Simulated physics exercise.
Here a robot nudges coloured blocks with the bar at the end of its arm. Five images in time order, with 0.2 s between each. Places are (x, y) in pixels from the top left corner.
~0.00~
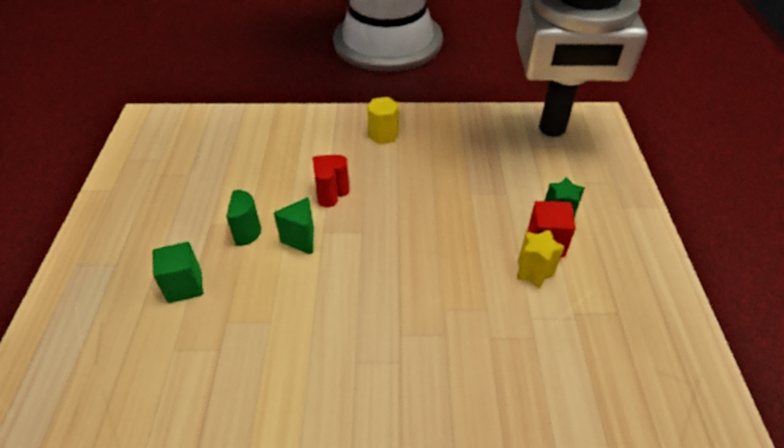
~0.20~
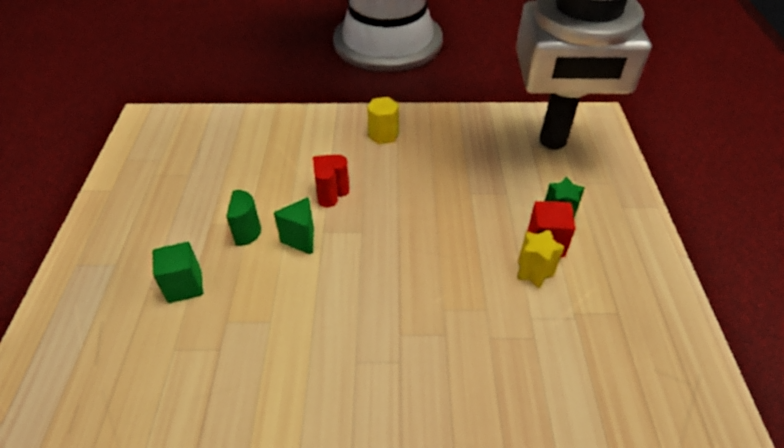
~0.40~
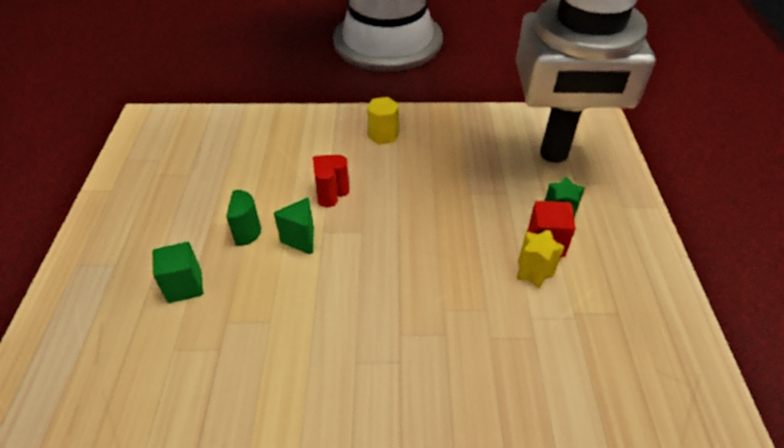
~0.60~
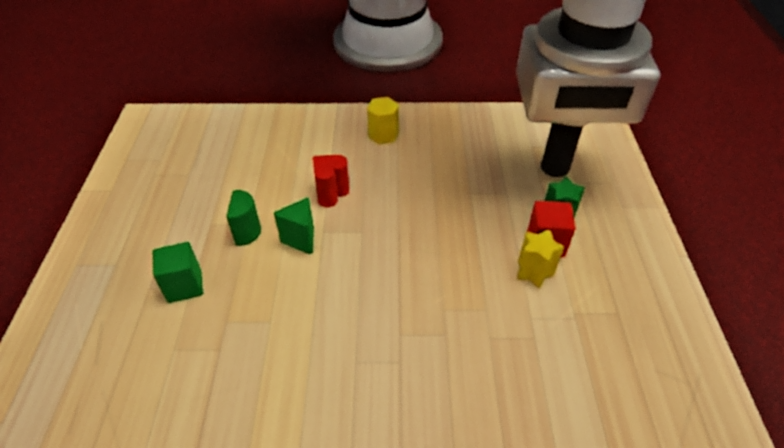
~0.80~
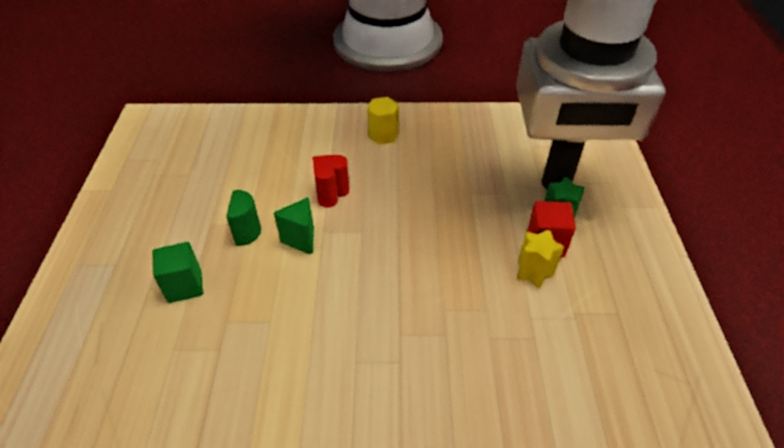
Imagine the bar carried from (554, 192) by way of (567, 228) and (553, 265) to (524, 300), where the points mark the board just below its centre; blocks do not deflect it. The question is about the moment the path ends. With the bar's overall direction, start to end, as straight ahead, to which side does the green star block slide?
Taking start-to-end as forward, the block's sideways shift goes to the left.
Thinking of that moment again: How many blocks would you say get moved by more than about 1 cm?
My count: 3 or more.
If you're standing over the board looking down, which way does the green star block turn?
It twists against the clock when seen from above.
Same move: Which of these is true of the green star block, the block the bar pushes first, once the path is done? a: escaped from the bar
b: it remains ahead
That would be a.
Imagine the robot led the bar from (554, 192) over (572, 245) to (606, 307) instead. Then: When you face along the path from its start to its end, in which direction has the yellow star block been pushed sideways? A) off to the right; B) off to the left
I choose A.
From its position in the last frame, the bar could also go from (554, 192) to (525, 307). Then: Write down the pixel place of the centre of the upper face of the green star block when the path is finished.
It is at (583, 213).
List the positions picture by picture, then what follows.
In the first picture, lower end of the bar (552, 129), tops of blocks, yellow star block (543, 243), red square block (555, 214), green star block (567, 189).
In the second picture, bar (553, 141), blocks as before.
In the third picture, bar (554, 154), blocks as before.
In the fourth picture, bar (555, 168), blocks as before.
In the fifth picture, bar (556, 183), yellow star block (543, 243), red square block (555, 214), green star block (567, 189).
The first path, step by step. One third of the way, bar (570, 221); yellow star block (531, 256), turned 15° anticlockwise; red square block (552, 233), turned 50° clockwise; green star block (586, 223), turned 20° clockwise.
Two thirds of the way, bar (555, 258); yellow star block (511, 274); red square block (534, 252), turned 60° clockwise; green star block (596, 248), turned 35° anticlockwise.
At the end, bar (527, 292); yellow star block (466, 303); red square block (498, 284), turned 75° clockwise; green star block (596, 248), turned 35° anticlockwise.
